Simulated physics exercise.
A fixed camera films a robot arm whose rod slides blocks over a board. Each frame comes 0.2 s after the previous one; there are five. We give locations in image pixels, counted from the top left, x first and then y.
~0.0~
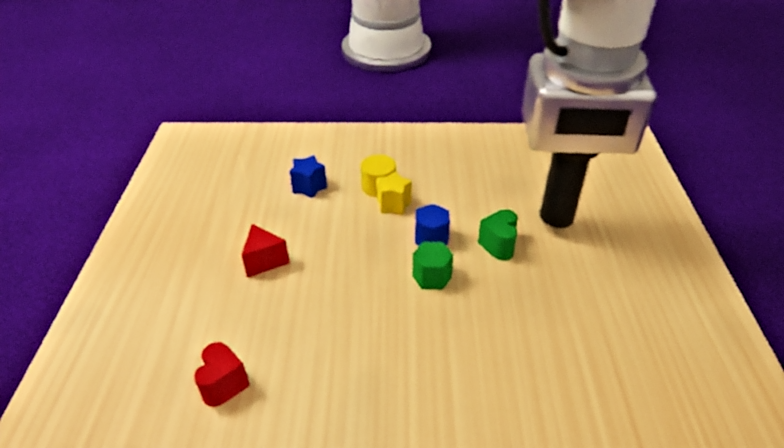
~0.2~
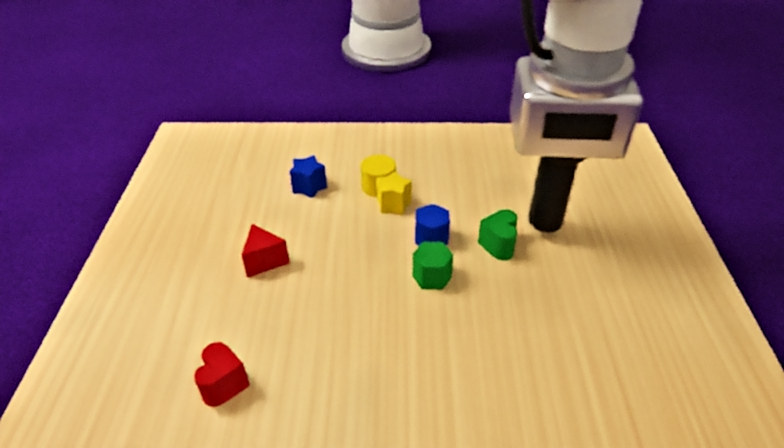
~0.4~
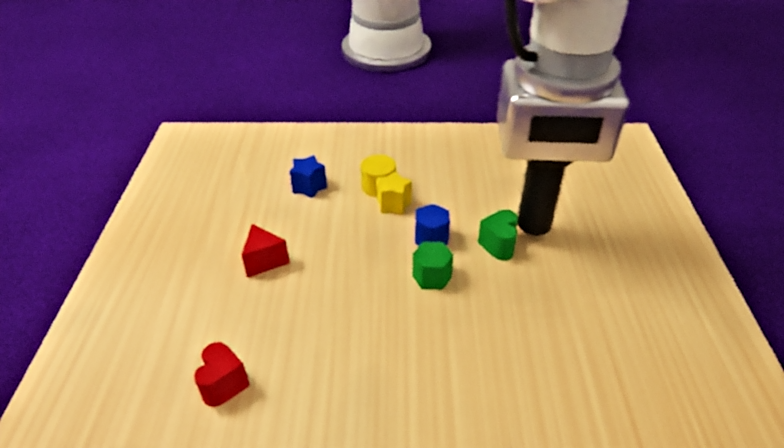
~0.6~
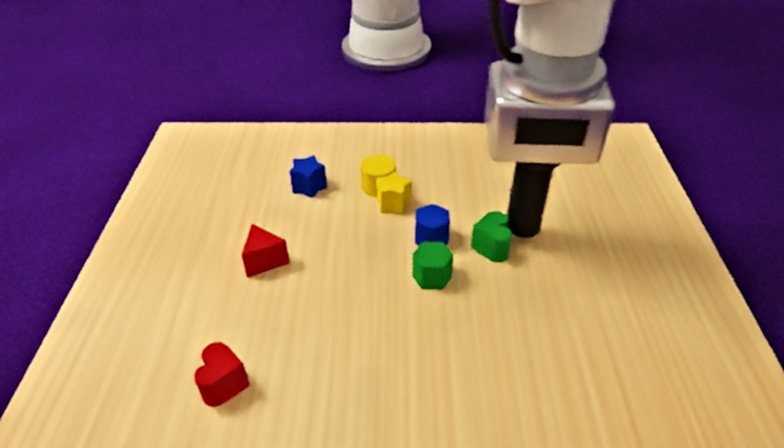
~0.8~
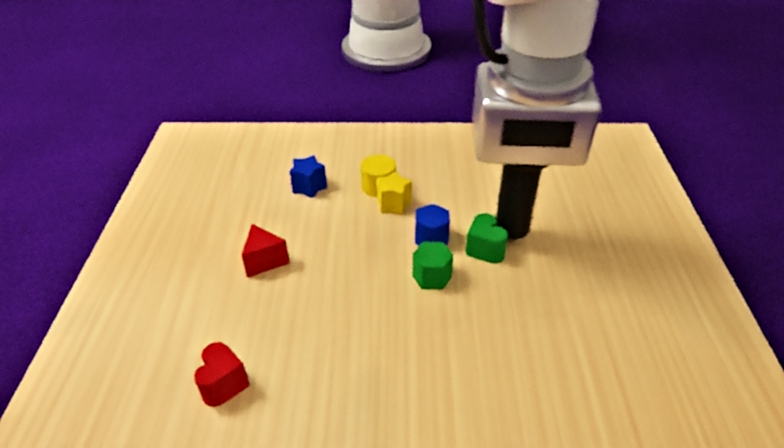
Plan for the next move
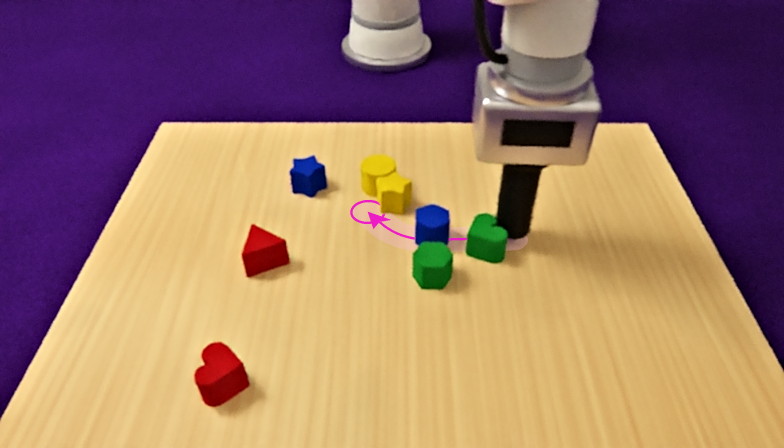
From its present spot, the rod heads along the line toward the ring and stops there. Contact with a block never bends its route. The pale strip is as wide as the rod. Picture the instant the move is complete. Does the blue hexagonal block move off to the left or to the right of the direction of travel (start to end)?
Pushed left.
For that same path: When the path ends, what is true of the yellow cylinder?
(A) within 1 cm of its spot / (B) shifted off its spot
Correct choice: B.
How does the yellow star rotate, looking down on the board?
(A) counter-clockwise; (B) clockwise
B.
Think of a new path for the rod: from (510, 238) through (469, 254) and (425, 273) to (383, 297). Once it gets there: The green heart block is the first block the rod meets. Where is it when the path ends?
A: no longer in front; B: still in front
Letter B.
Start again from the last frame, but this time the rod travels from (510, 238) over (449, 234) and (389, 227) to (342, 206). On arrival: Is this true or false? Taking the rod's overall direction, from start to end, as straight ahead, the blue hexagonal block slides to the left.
Answer: True.
The line goes from (510, 238) by way of (457, 239) and (404, 236) to (368, 212).
What follows on the original path. One third of the way, rod (457, 229); blue hexagonal block (422, 215); green heart block (456, 238), turned 60° anticlockwise.
Two thirds of the way, rod (403, 226); blue hexagonal block (368, 213); green heart block (453, 239), turned 80° anticlockwise.
At the end, rod (367, 202); yellow cylinder (380, 156); yellow star (391, 177), turned 45° clockwise; blue hexagonal block (346, 210), turned 35° anticlockwise; green heart block (453, 239), turned 80° anticlockwise.
